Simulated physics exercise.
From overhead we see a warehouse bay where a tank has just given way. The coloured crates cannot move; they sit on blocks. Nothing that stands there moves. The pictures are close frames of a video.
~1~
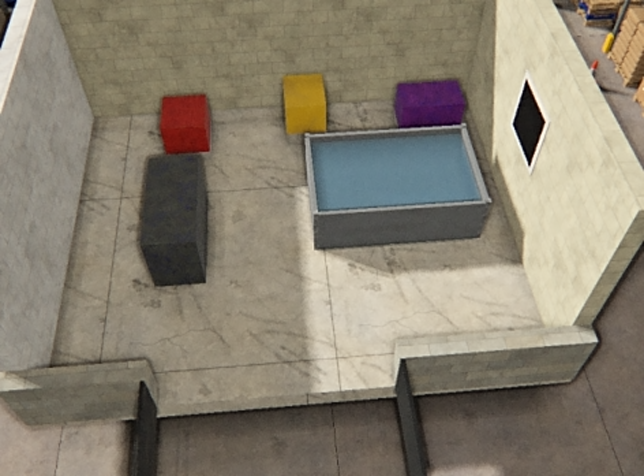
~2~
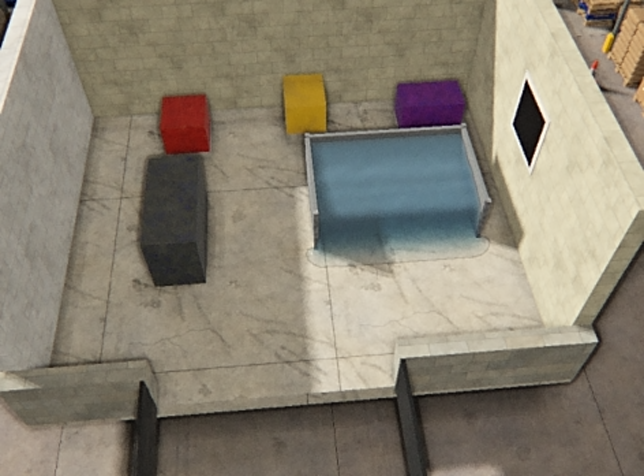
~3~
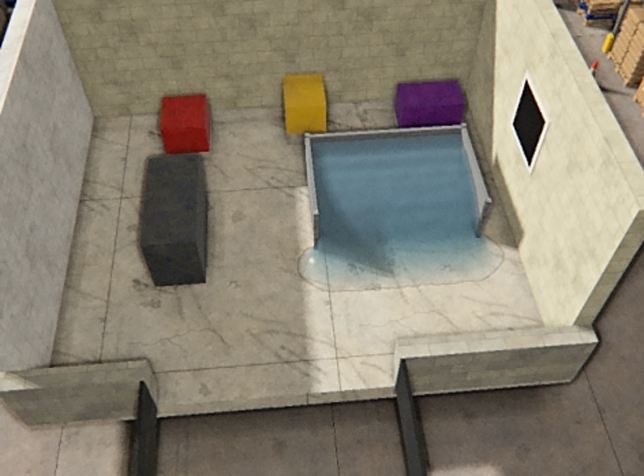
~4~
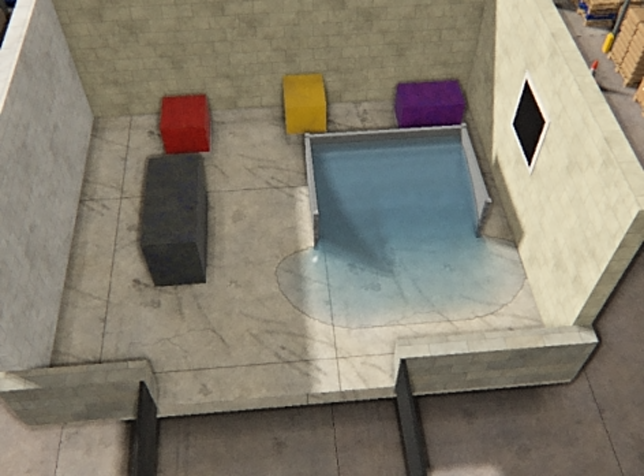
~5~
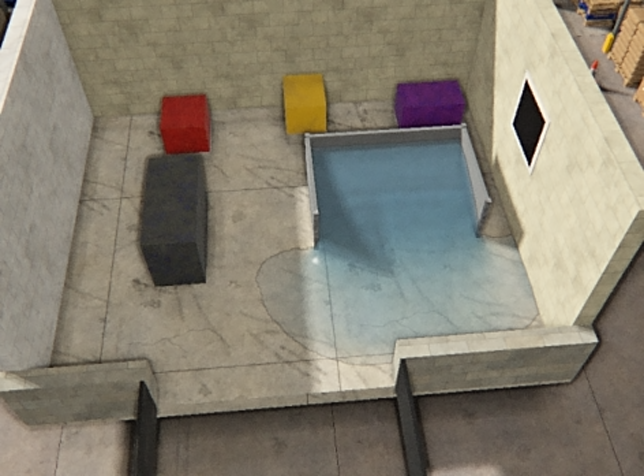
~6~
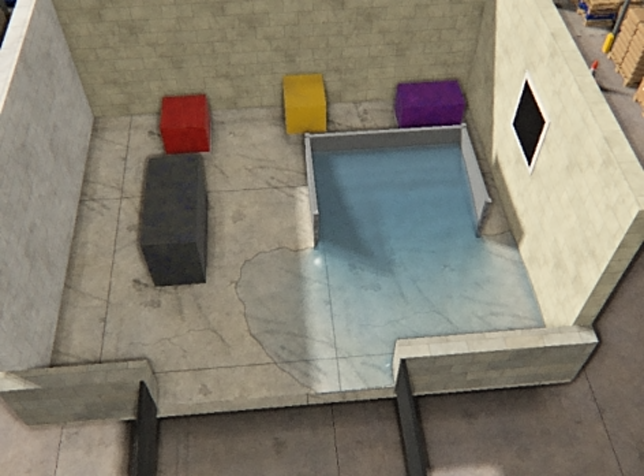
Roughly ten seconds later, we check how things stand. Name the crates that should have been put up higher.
As I see it, the purple crate is missed by the water this time; the yellow crate is missed by the water this time; the red crate is missed by the water this time.
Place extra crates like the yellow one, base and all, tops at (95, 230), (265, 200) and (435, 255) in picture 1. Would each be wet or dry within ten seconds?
Taken as listed, number one never gets reached, number two never gets reached and number three does get flooded.
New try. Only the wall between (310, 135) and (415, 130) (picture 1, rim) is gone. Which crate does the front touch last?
The one in red.
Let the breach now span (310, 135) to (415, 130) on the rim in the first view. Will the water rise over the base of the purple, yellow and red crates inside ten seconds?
Result: Purple crate is swamped; yellow crate is swamped; red crate is swamped.
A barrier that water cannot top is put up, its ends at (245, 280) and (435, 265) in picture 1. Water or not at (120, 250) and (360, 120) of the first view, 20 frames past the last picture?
As listed: Free of water, clear.
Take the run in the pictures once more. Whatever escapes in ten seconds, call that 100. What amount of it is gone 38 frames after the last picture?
It comes to around 80 per cent.
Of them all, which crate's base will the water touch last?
Last is the crate marked red.
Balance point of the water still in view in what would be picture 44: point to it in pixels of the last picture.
Near (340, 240).
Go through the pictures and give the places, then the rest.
The first picture shows still water in the water tank at (393, 171).
In the second picture, water pours out at (399, 231) and has run to (311, 252).
In the third picture, the front is at (304, 269), out from the gap at (398, 232).
In the fourth picture, water pours out at (398, 233) and has run to (521, 264).
In the fifth picture, the front is at (276, 312), out from the gap at (398, 234).
In the sixth picture, water pours out at (398, 234) and has run to a hidden place.
A moment on, water covers 30 % of the floor; the purple crate not reached, the yellow crate not reached, the red crate not reached.
Next, water covers 35 % of the floor; the purple crate not reached, the yellow crate not reached, the red crate not reached.
Then, water covers 40 % of the floor; the purple crate water round its plinth, the yellow crate not reached, the red crate not reached.
Later, water covers 75 % of the floor; the purple crate water round its plinth, the yellow crate water round its plinth, the red crate water round its plinth.
In the end, water covers 95 % of the floor; the purple crate stayed above the water, the yellow crate stayed above the water, the red crate stayed above the water.
